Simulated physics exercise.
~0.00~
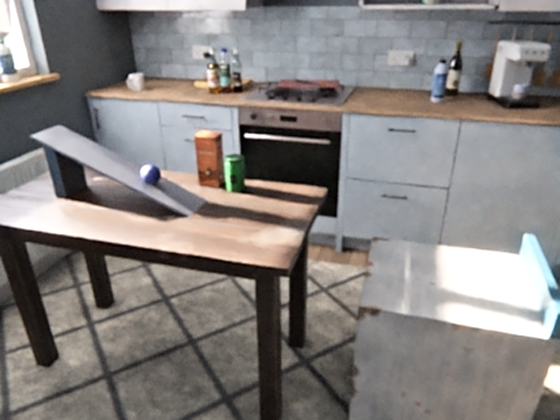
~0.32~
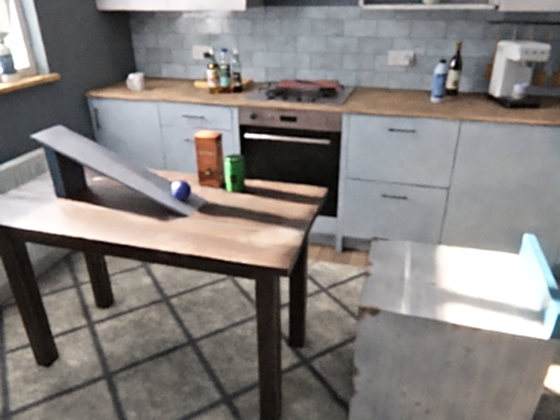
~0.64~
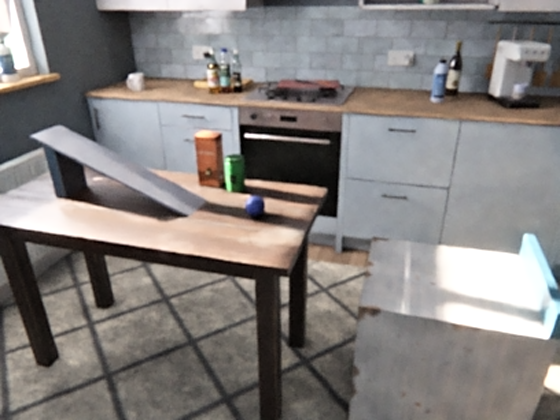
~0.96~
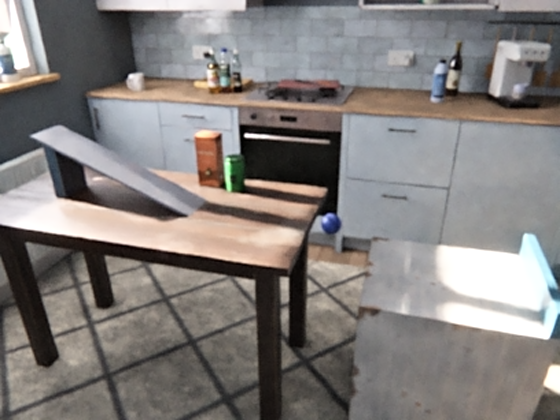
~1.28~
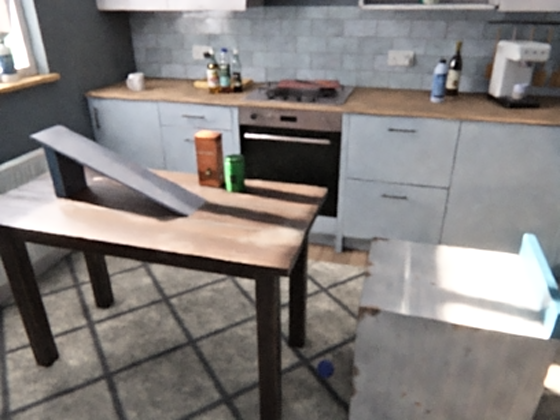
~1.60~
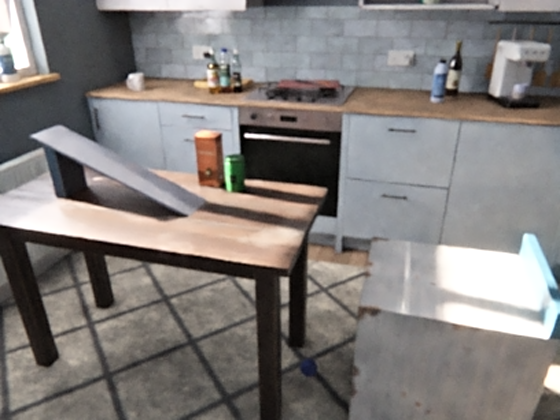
A small blue ball sits on a dark ramp that slopes down to the right across a wooden table, seen from a fixed, slightly raised view of a kitchen with pale cabinets and a tiled wall. An orange-brown carton and a green jar stand behind the foot of the ramp, and a lower, worn grey surface with a light blue strip at its far end waits across a gap. The ball rolls down the ramp and across the tabletop, passing the jar. It leaves the right edge and drops into the gap, short of the lower surface. It ends near the floor, slightly farther left, while the carton and jar stay put.
